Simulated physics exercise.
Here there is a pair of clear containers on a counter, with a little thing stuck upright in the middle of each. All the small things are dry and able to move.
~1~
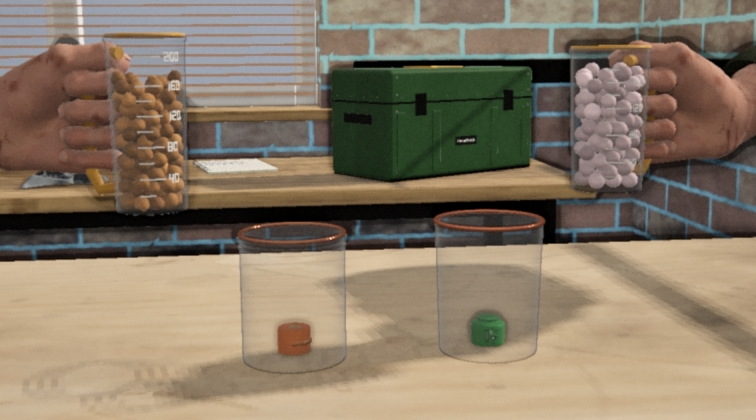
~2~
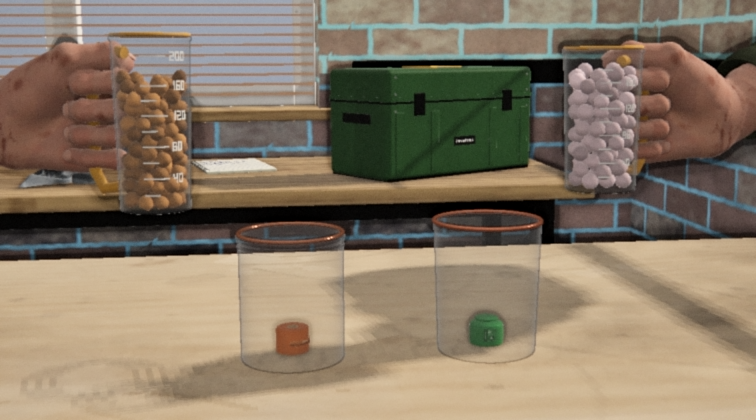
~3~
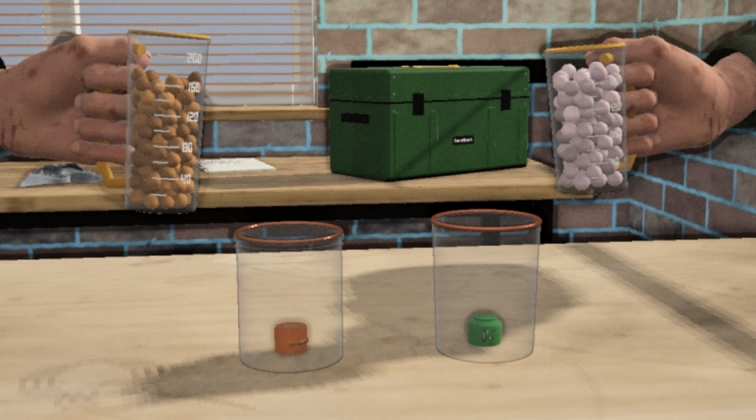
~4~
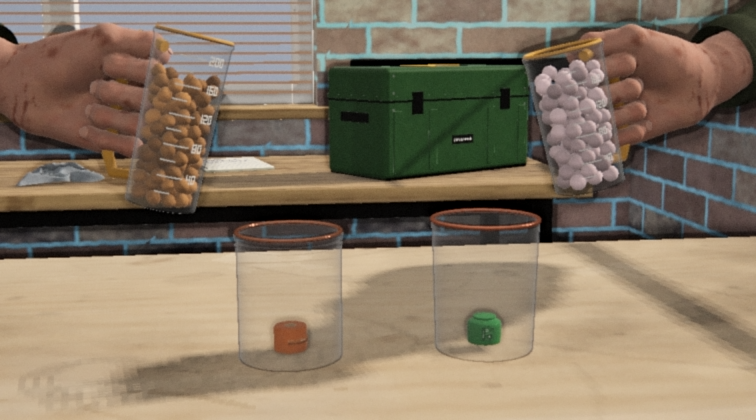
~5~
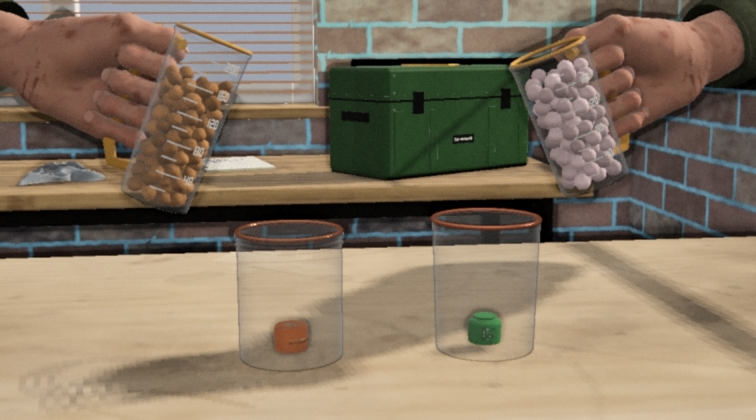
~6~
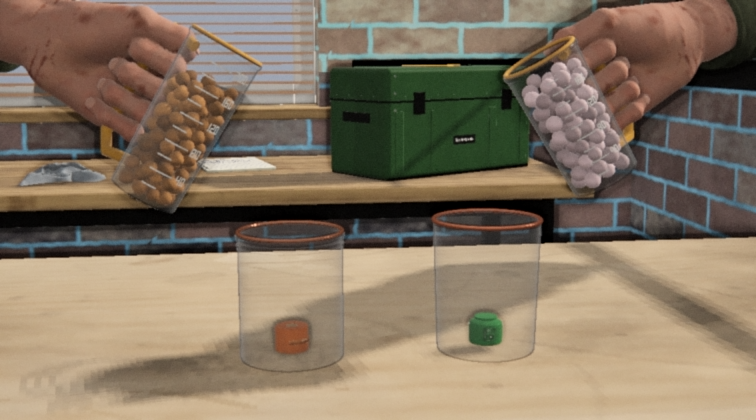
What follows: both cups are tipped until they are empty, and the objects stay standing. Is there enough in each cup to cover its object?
So the left object is out of sight, while the right object is out of sight.
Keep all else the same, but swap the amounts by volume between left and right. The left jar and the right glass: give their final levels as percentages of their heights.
Expect some 50 for the left and some 45 for the right.
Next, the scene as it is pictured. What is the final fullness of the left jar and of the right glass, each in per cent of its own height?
Estimates: Left 50, right 45.
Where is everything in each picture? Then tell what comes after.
The first picture shows small roll in the left jar near (294, 339), a quarter of its height or less; left cup near (149, 123), three quarters full of roasted chickpeas; small bottle in the right glass near (488, 329), a quarter of its height or less; right cup near (608, 118), nearly full of sugar pearls.
The second picture shows left cup near (153, 123), upright; right cup near (602, 119), upright.
The third picture shows left cup near (165, 122), tipped 5°; right cup near (588, 119), tipped 5°.
The fourth picture shows left cup near (177, 121), tipped 14°; right cup near (576, 118), tipped 14°.
The fifth picture shows left cup near (184, 120), tipped 22°; right cup near (571, 118), tipped 22°.
The sixth picture shows small roll in the left jar near (292, 337); left cup near (185, 121), tipped 31°; small bottle in the right glass near (486, 328); right cup near (572, 118), tipped 31°.
Then, 0.47 s on from there, left jar empty, all of its cupful still in the cup; right glass empty, all of its cupful still in the cup.
Then, 0.97 s on from there, left jar empty, all of its cupful still in the cup; right glass nearly empty, the bulk of its cupful still in the cup.
Then, 1.56 s on from there, left jar a third full, none of its cupful still in the cup; right glass half full, none of its cupful still in the cup.
In the end, left jar half full (surface near (291, 291)), nothing beside it; right glass half full (surface near (486, 285)), nothing beside it; the left thing is covered; the right thing is covered.
